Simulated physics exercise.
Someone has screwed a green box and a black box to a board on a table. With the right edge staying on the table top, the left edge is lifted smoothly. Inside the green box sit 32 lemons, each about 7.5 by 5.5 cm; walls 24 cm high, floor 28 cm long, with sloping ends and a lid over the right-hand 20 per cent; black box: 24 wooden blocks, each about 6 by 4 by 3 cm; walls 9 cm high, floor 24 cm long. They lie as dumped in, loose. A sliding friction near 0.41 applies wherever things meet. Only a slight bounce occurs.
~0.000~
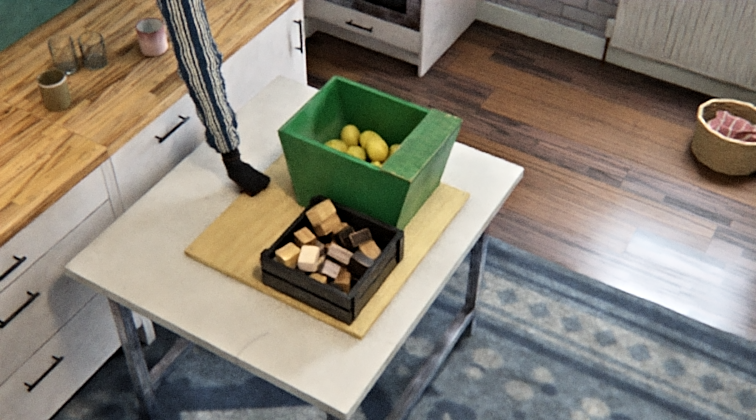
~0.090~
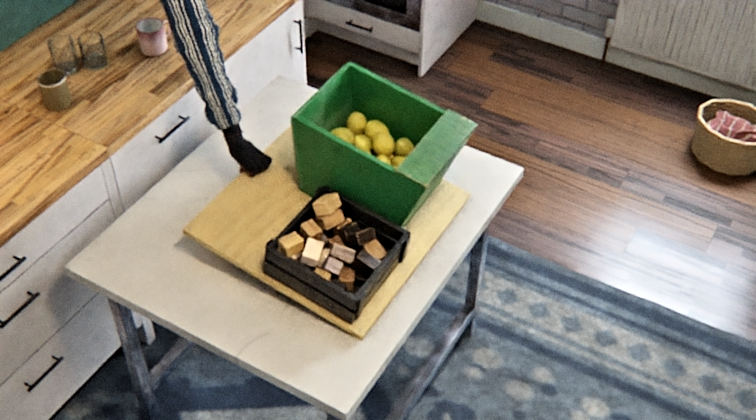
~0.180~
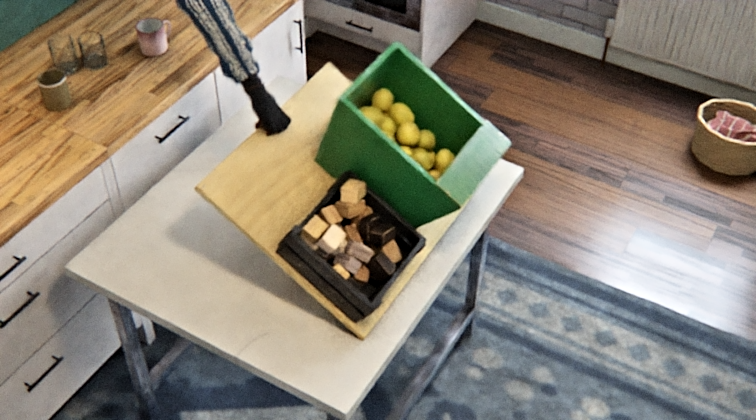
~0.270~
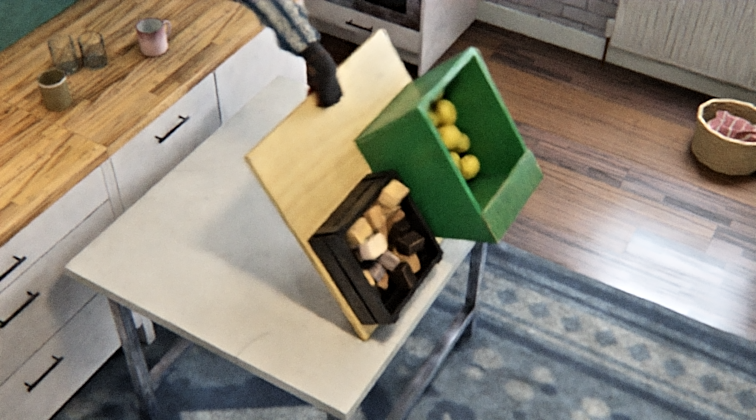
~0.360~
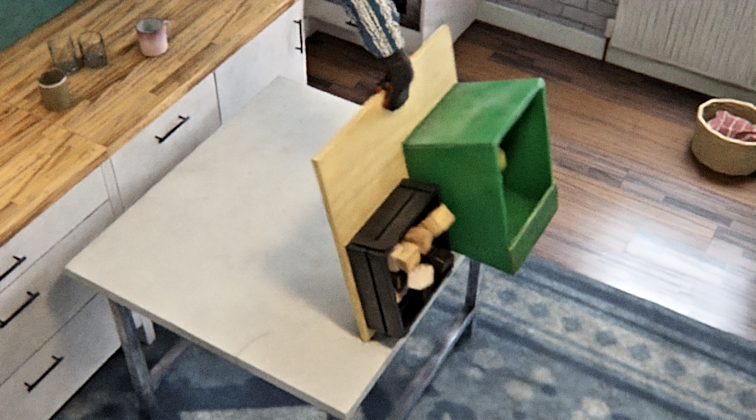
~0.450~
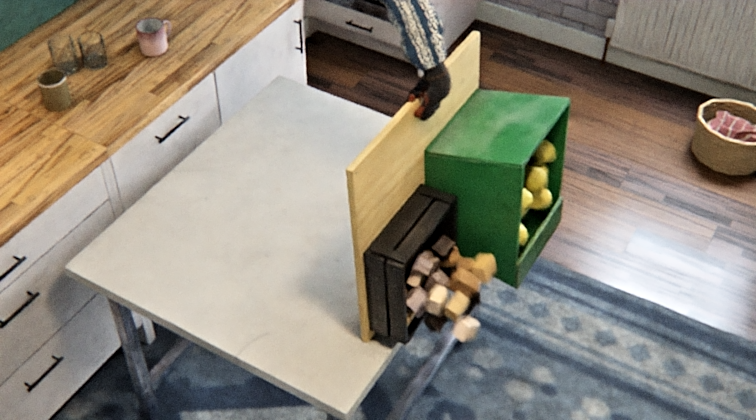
A gloved hand tilts a board with two boxes up on edge, and blocks tumble out.
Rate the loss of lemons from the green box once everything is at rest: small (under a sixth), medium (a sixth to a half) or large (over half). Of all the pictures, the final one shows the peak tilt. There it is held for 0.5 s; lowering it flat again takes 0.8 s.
Medium.
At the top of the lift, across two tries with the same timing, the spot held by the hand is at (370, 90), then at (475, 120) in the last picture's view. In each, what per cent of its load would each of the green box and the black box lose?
Green box: 10 %, then 60 %; black box: 50 %, then 90 %.
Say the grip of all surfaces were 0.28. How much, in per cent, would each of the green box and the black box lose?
Green box 30, black box 80 per cent.
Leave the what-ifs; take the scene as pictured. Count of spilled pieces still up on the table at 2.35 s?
Roughly 0 of them.
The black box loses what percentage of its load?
For the black box, the loss is 80%.
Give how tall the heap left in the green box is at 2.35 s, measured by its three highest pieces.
Height: Roughly 16 cm.
After 0.75 s, tilt 86°; green box 19 in, 13 out and black box 6 in, 18 out.
After 1.13 s, tilt 75°; green box 19 in, 13 out and black box 5 in, 19 out.
After 1.67 s, tilt 2°; green box 19 in, 13 out and black box 5 in, 19 out.
Outcome (at 2.35 s), green box 19 in, 13 out and black box 5 in, 19 out. Asked share, 13 of 32, 41 per cent.
